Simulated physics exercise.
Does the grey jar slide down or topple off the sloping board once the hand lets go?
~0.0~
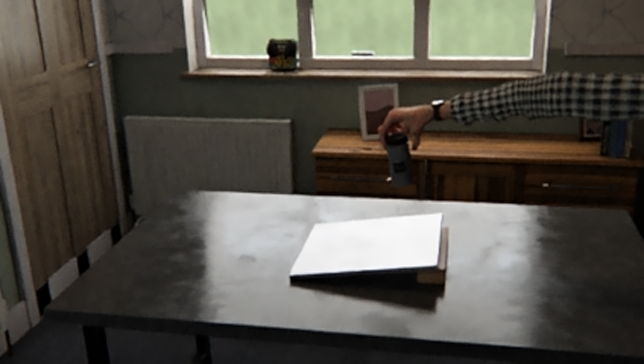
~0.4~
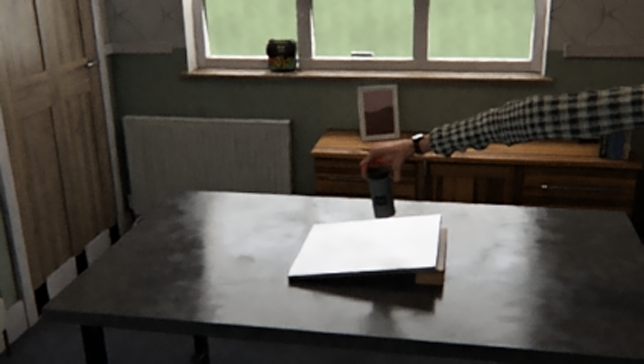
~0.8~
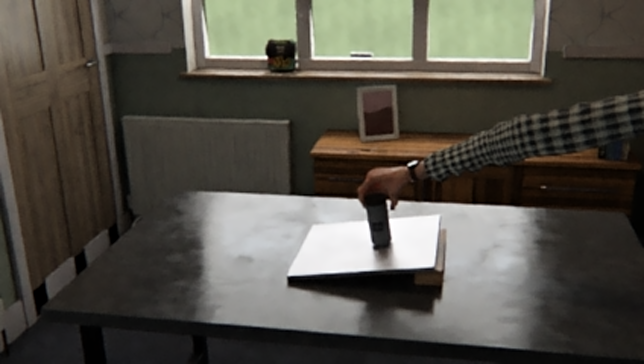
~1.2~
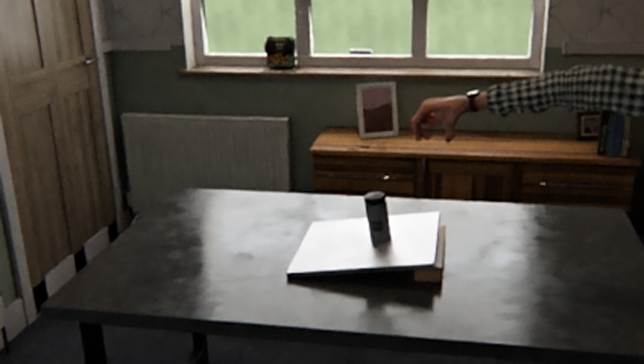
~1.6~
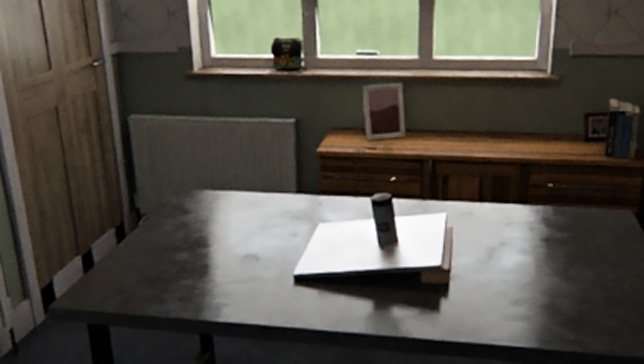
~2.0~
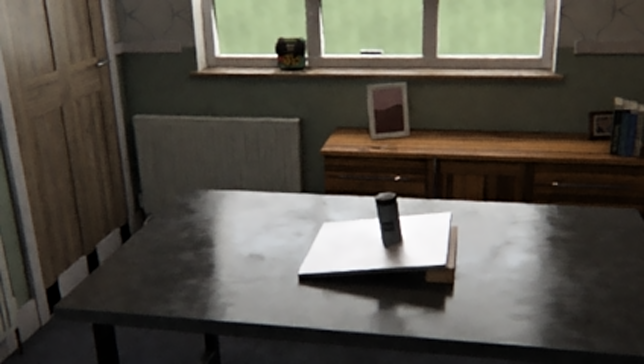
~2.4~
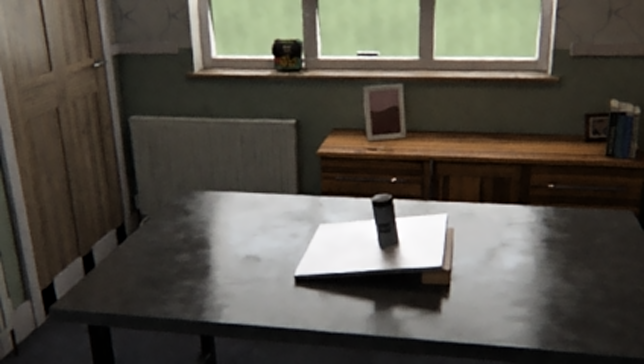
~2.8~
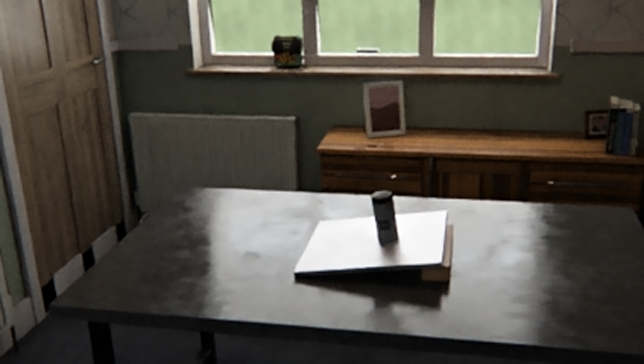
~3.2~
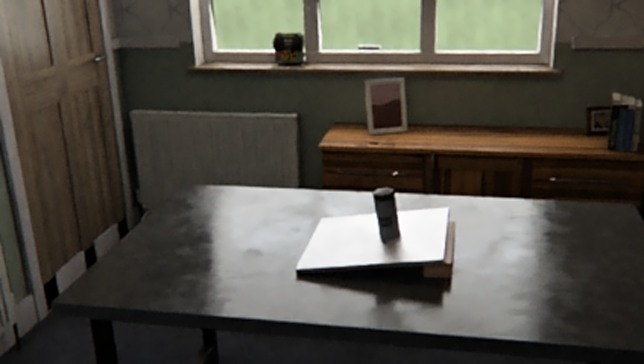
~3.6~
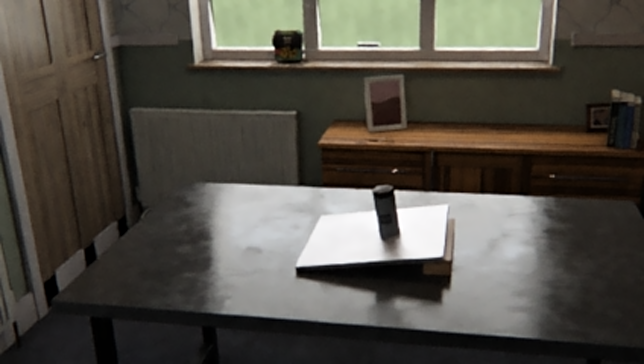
No, the grey jar stays where the hand put it, leaning a little with the slope of the board.
In a room, a hand sets a grey jar on a sloping board, where it stays.
